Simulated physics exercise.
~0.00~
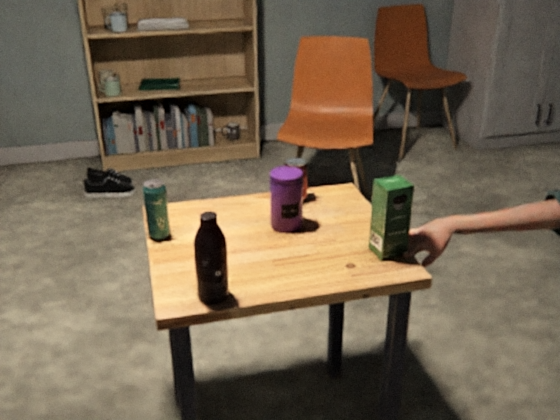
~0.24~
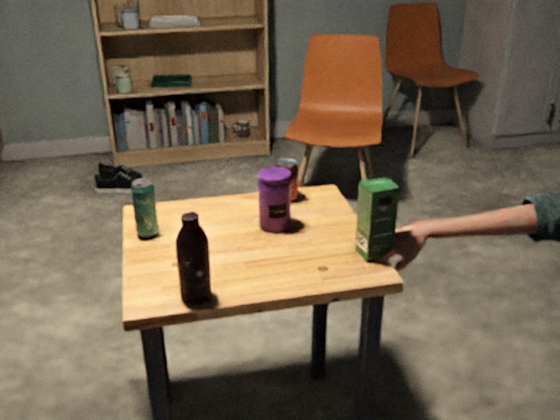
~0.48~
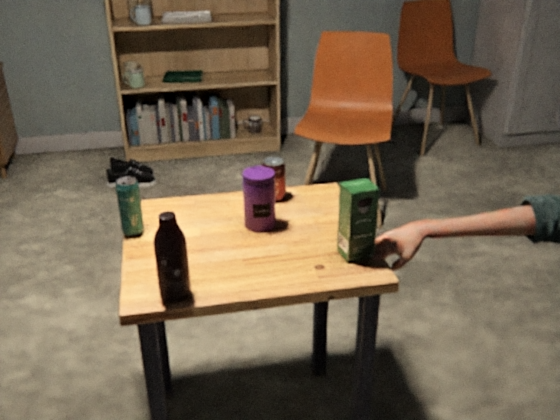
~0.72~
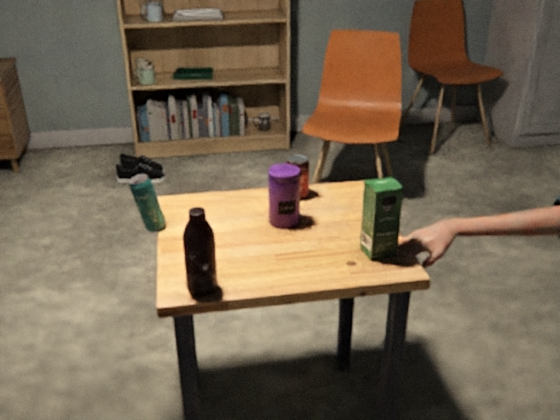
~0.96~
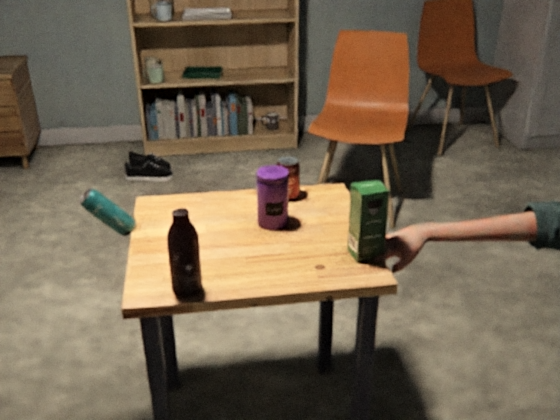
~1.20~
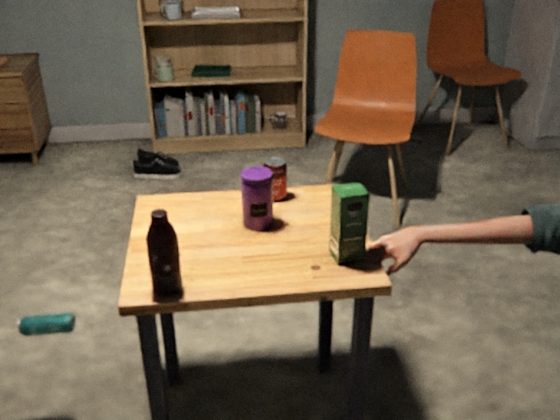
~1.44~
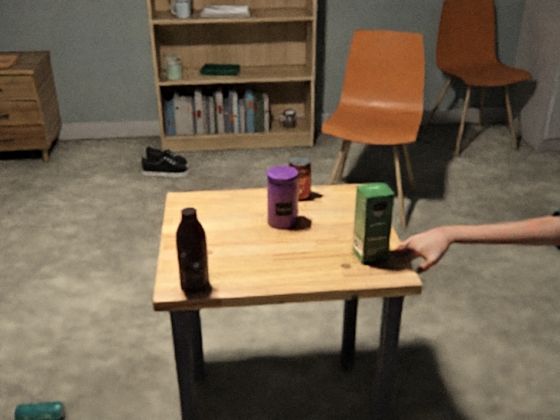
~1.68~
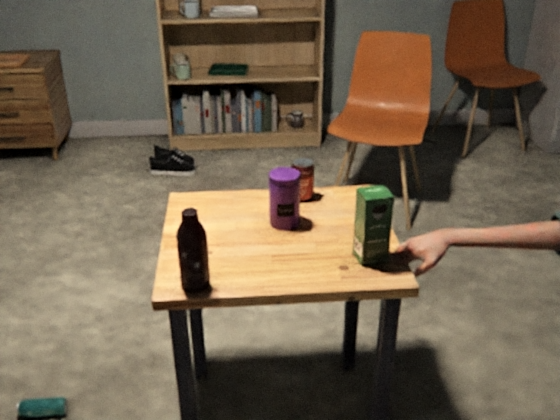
In a room with bookshelves, a hand shifting a small wooden table side to side, a turquoise can toppling off the left edge.
